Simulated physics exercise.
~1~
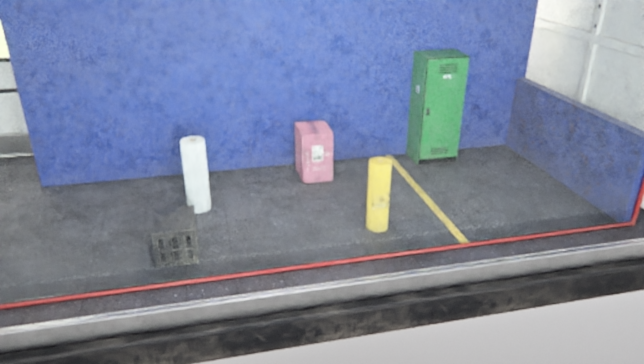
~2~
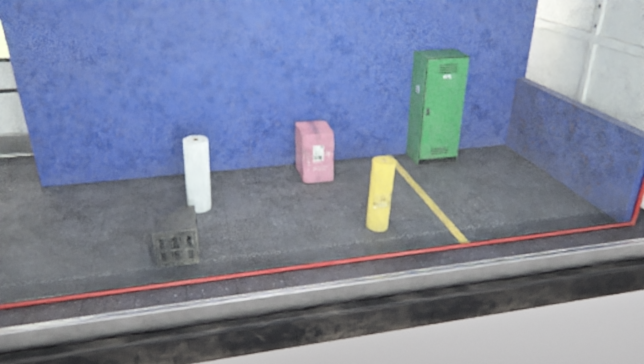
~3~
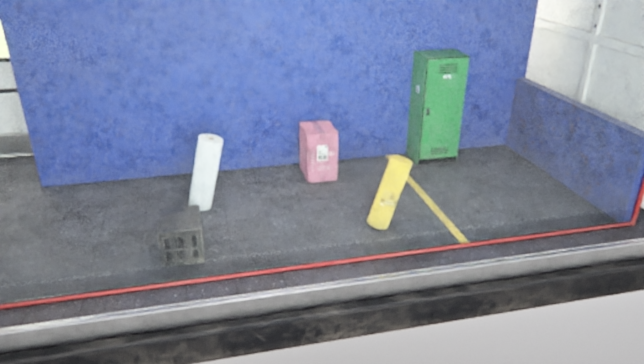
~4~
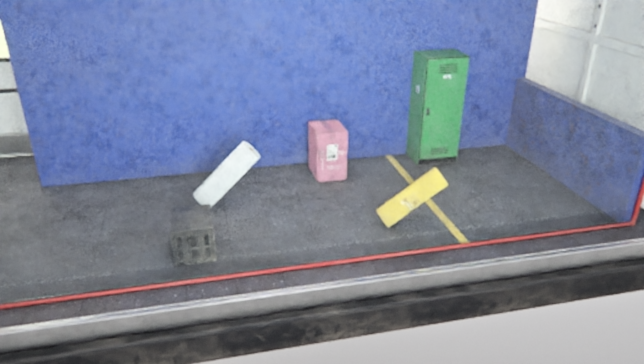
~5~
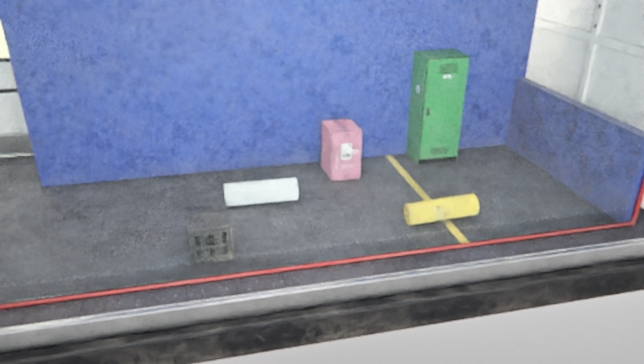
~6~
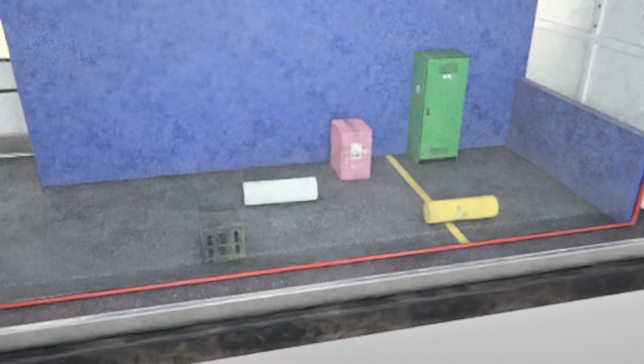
Two upright rolls, one white at left and one yellow nearer the centre, tip over to the right in a grey-floored bay seen from slightly above by a still camera. A blue wall stands behind them, with a pink pack at its foot, a tall green locker to the right, and a dark crate at the front left. The rolls lean, then drop onto their sides, while the crate and pack slide right. All four keep shifting right. Finally the yellow roll lies across the yellow floor line, with the white roll, crate and upright pack left of it.
